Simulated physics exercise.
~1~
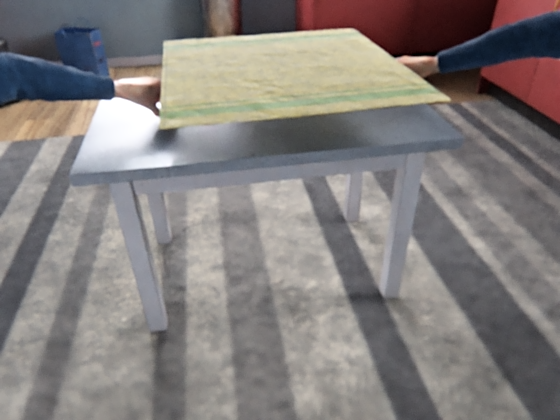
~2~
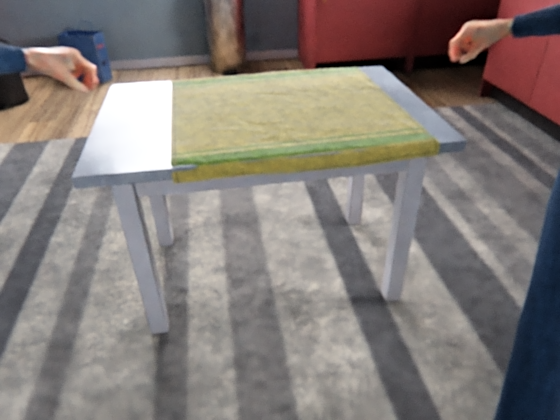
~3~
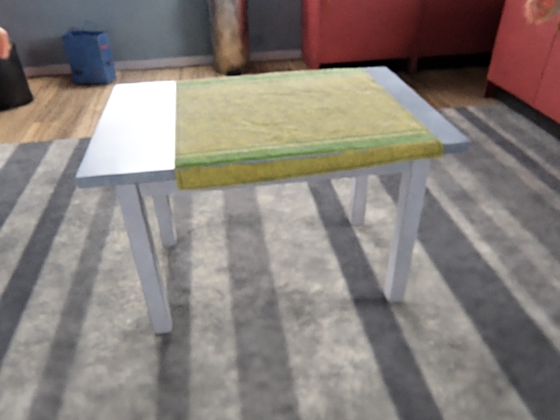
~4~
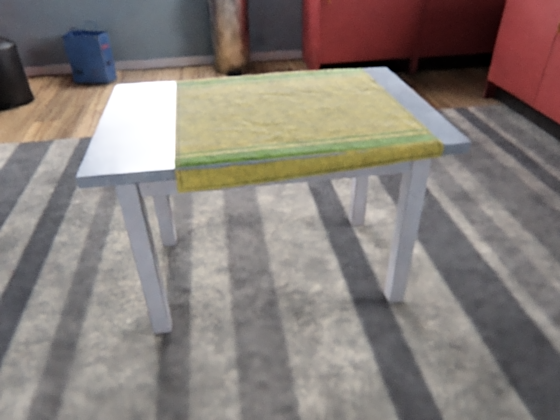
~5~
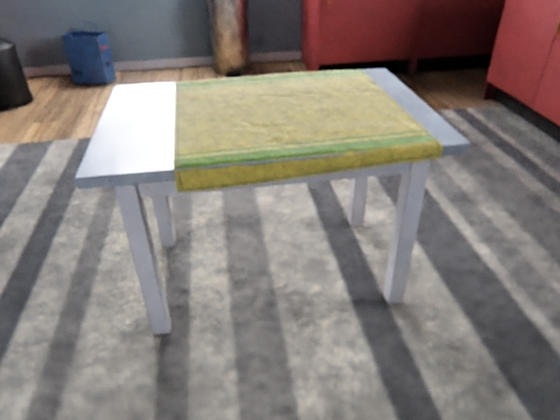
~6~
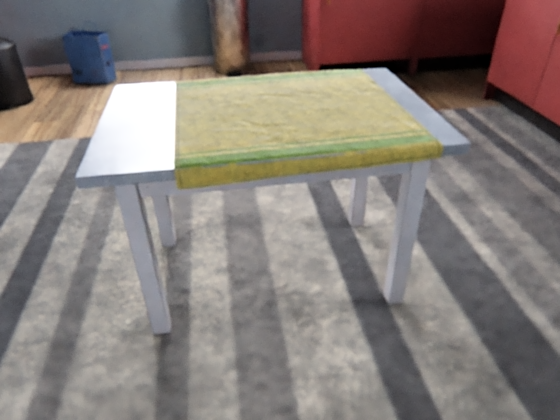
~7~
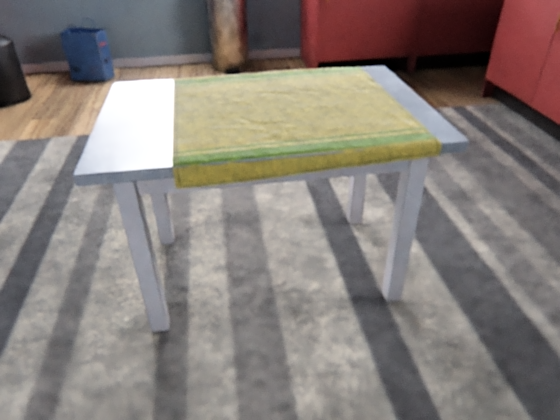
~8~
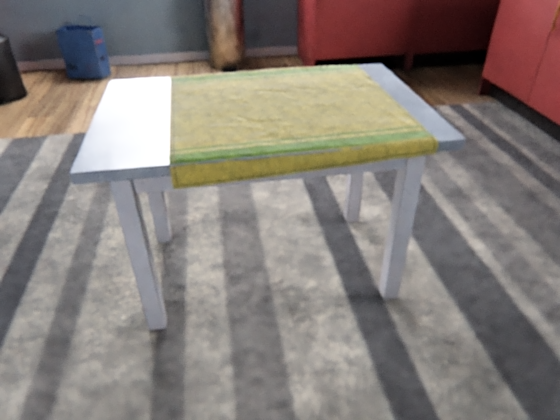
A yellow-green scarf, held out level by two hands above a small table on a striped rug, dropped onto the tabletop as the hands let go and pulled away. It settled with its front edge hanging slightly over and stayed there, lying still.
